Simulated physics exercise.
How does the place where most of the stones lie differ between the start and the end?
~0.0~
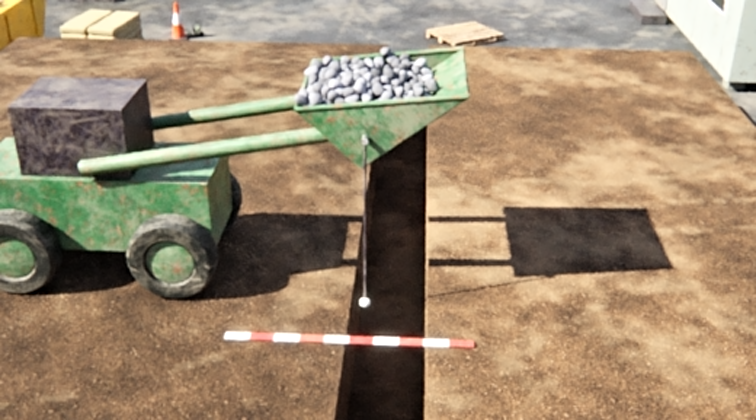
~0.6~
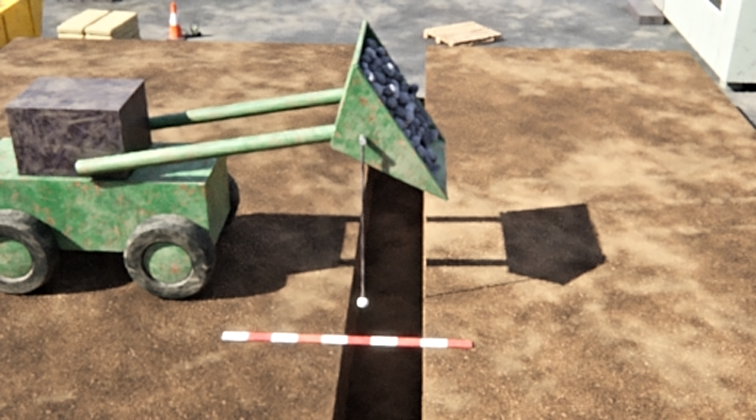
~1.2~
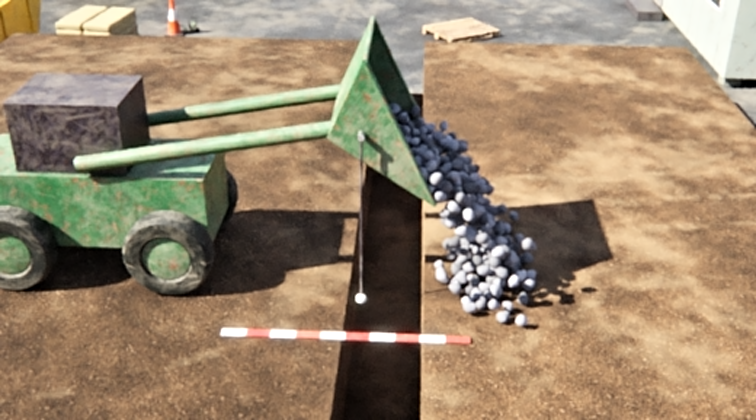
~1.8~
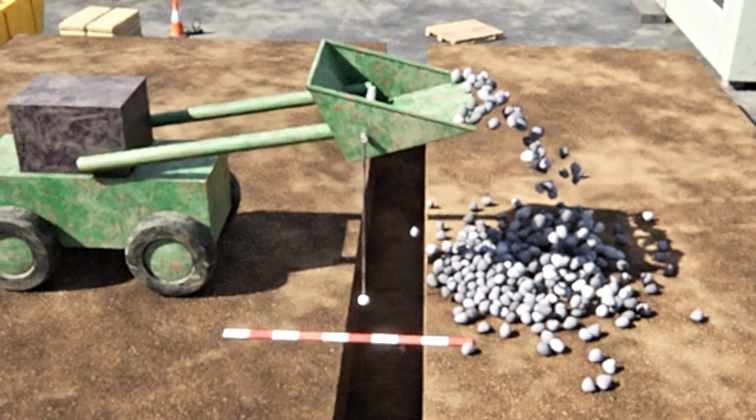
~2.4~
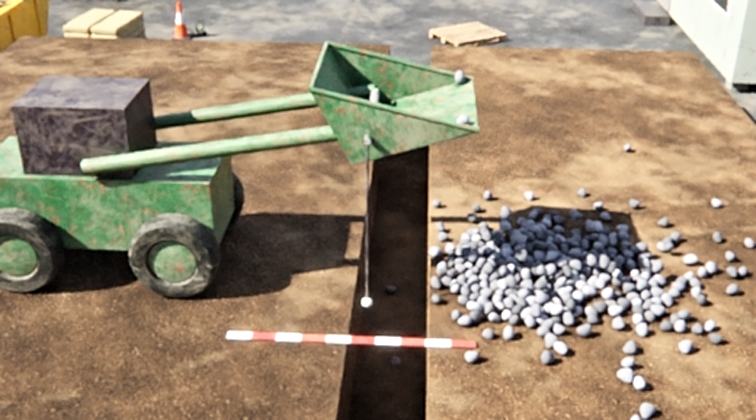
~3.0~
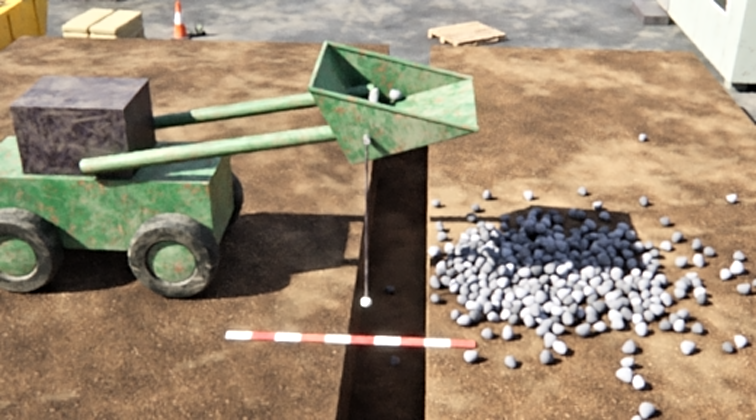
At the start the stones are heaped in the raised green bucket above the trench. At the end nearly all of them lie lower and further right, in a spread pile on the dirt beyond the trench.
